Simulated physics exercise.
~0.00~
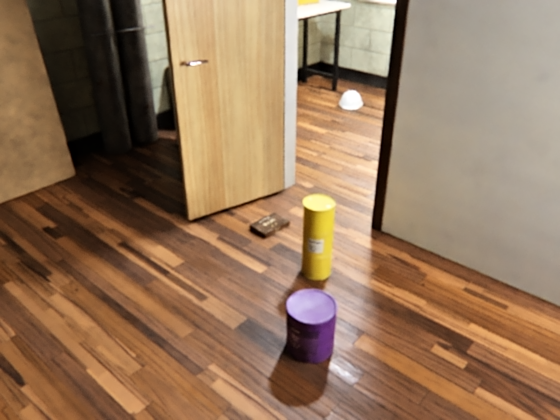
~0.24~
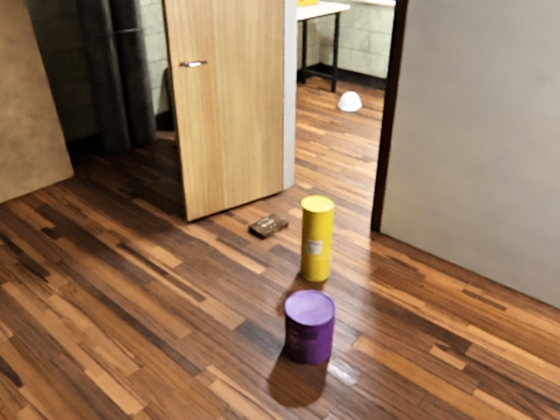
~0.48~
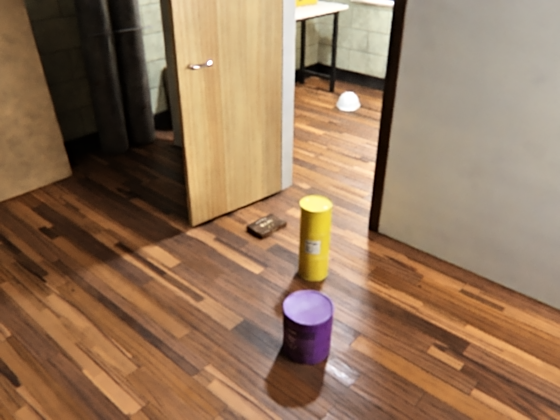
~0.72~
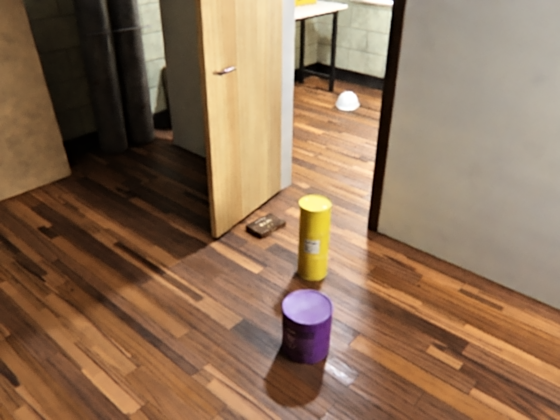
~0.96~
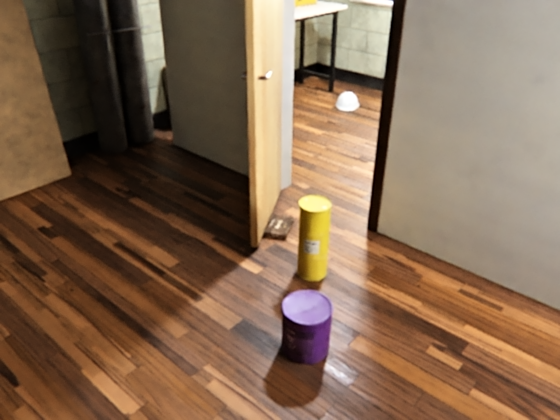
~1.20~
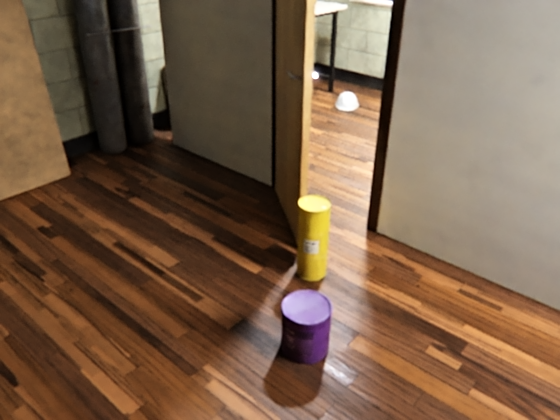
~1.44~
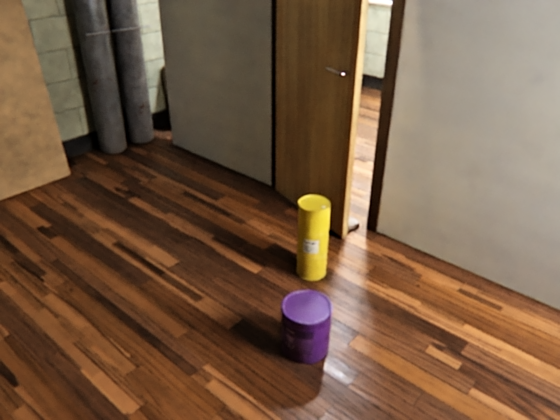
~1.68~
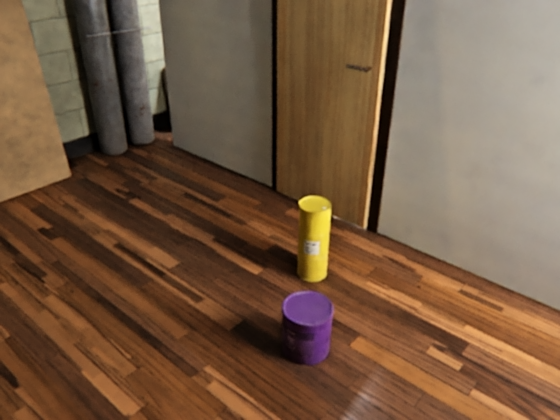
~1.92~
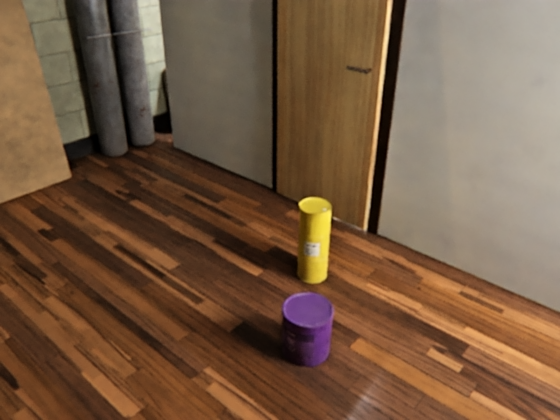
A wooden door swung steadily from wide open to fully shut, sweeping a small brown packet on the floor to the right until it was out of sight, while the yellow canister and purple pail in front stayed standing where they were.
